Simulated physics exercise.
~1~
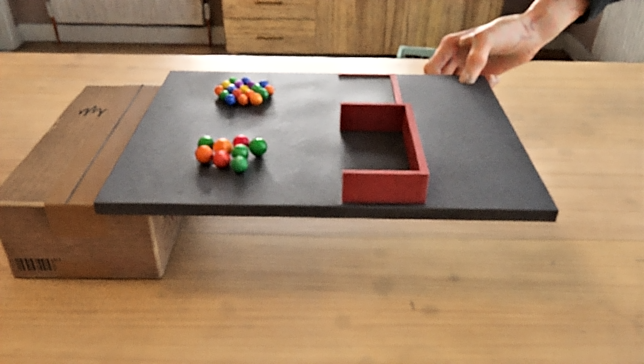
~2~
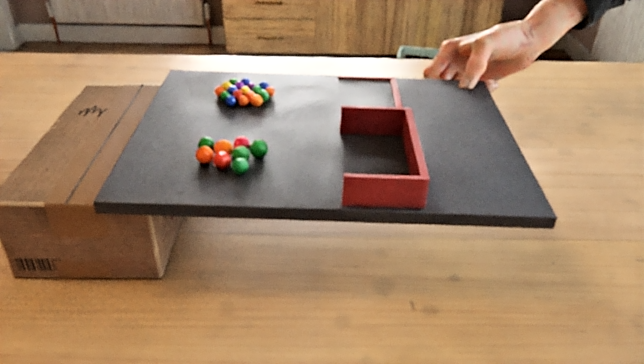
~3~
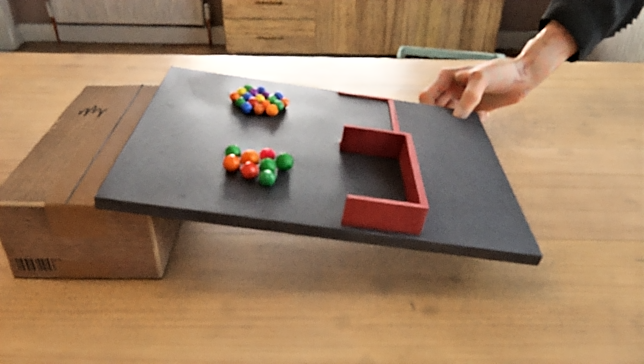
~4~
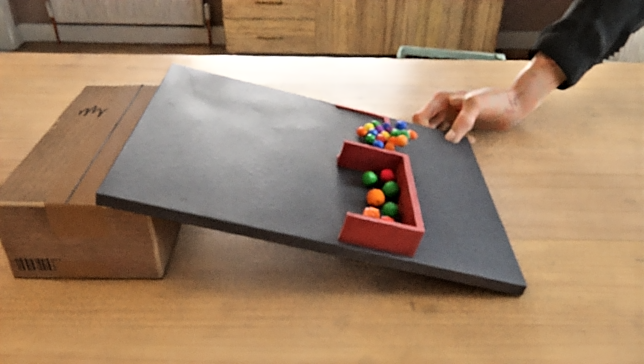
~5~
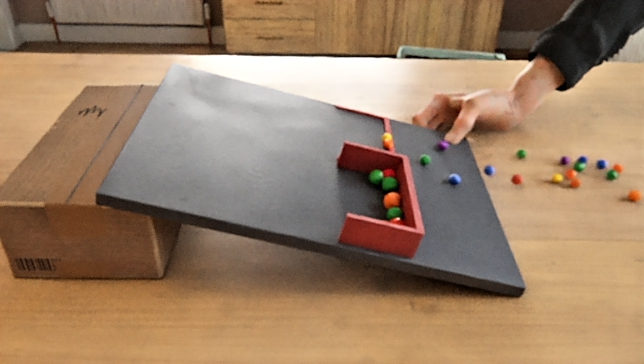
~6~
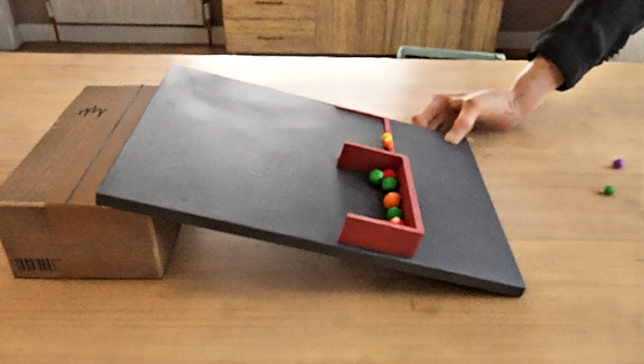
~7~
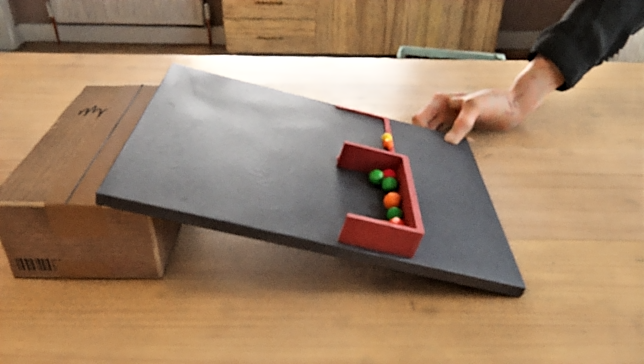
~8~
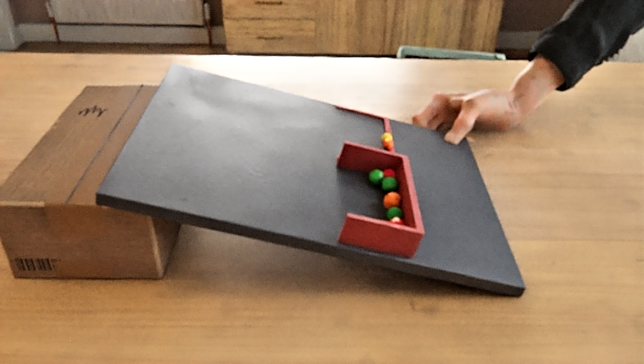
On a light wooden table, seen from the front and slightly above, a dark board rests its left end on a brown cardboard box while a hand holds the far right corner. Two clusters of small colourful balls sit toward the left, each with a red fence to its right. The hand lowers the right end, and both clusters slide down the slope. The front balls gather inside the deeper front fence, while most of the back ones pass their low fence and scatter rightward across the table and out of view. Finally, the board stays tilted, the front group held and a few balls left at the back fence.
